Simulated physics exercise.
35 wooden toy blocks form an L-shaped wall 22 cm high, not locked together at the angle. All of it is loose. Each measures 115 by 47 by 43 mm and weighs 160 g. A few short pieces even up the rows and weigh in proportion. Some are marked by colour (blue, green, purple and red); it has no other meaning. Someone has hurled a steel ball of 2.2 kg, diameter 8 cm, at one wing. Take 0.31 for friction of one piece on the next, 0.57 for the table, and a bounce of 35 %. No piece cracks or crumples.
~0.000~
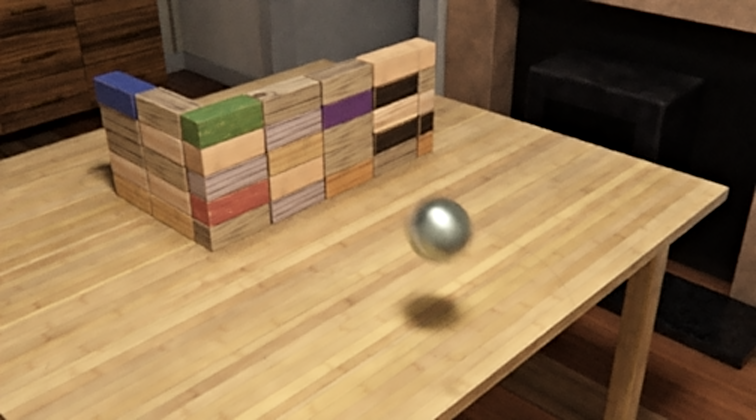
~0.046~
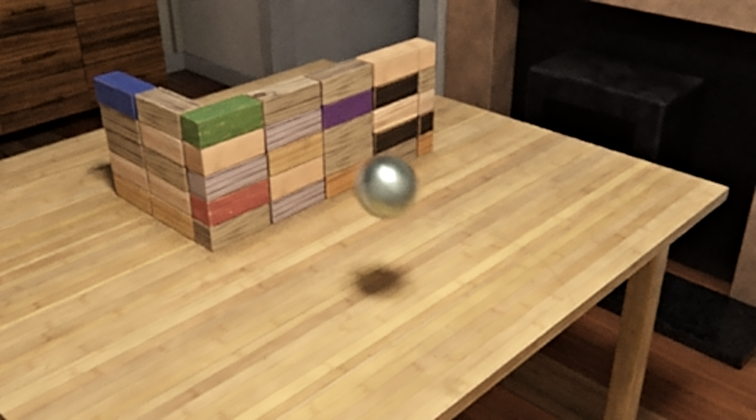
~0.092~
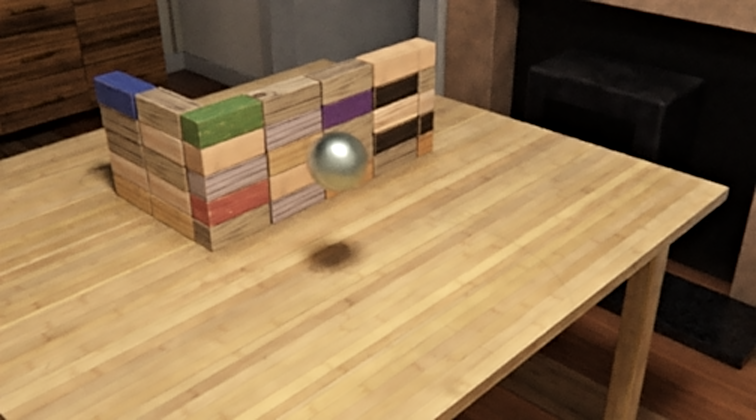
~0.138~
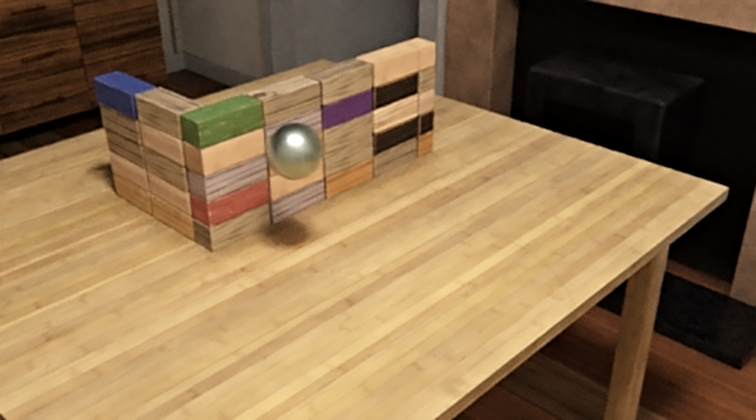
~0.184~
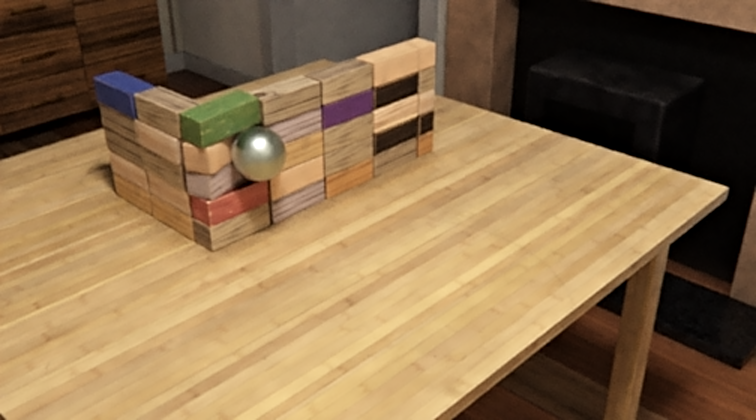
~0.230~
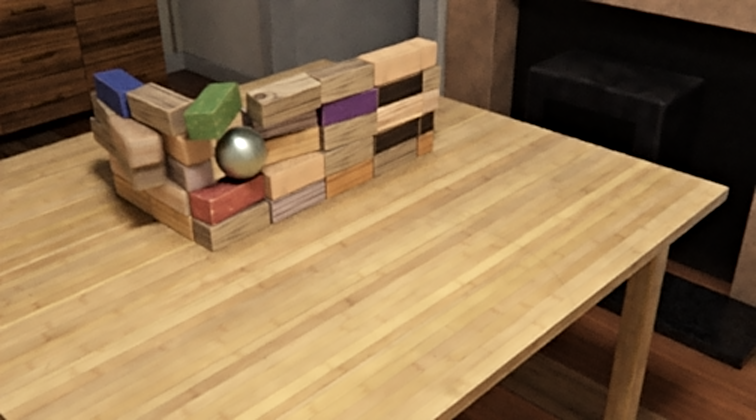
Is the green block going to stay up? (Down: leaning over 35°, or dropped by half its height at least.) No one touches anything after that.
The green block drops.
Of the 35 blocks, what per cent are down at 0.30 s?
5 per cent by then.
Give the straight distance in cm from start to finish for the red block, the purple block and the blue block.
Moved: Red 2, purple 2, blue 100.
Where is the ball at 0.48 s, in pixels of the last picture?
Near (179, 159).
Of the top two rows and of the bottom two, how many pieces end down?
From the top 10, from the bottom 1.
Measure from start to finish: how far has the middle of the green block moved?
Some 18 cm.
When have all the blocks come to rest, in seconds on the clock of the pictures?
Around 1.5 s.
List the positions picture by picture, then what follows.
In the first picture (places mark the middle of the side facing us), ball (440, 231) 33 cm from contact, 2.1 m/s; green block (233, 125); purple block (349, 110); red block (240, 203); nothing disturbed.
In the second picture, ball (387, 188) 24 cm from contact, 2.0 m/s; green block (233, 125).
In the third picture, ball (338, 162) 15 cm from contact, 2.0 m/s; green block (233, 125).
In the fourth picture, ball (295, 151) 6 cm from contact, 2.0 m/s; green block (233, 125).
In the fifth picture, ball (259, 154) after contact, 1.5 m/s; green block (232, 123) leaning 3°; 5 disturbed, none down.
In the sixth picture, ball (241, 153) after contact, 0.9 m/s; green block (229, 110) leaning 8°; blue block (120, 80) shifted 12 mm; red block (239, 200) shifted 10 mm; steepest lean 10°, the block at (293, 106); 20 disturbed, none down.
After 0.30 s, ball still moving; 1 of the 35 blocks down; green block leaning 32°; blue block leaning 9°.
After 0.48 s, ball still moving; 12 of the 35 blocks down; green block on its side; blue block leaning 15°, 12 cm lower.
After 0.88 s, ball still moving; 16 of the 35 blocks down; green block on its side; blue block upside down.
At rest (1.7 s), ball rolling away; 16 of the 35 blocks down; green block on its side; blue block on its side; purple block shifted 17 mm. As the last picture would show them, middles, green block near (190, 173).
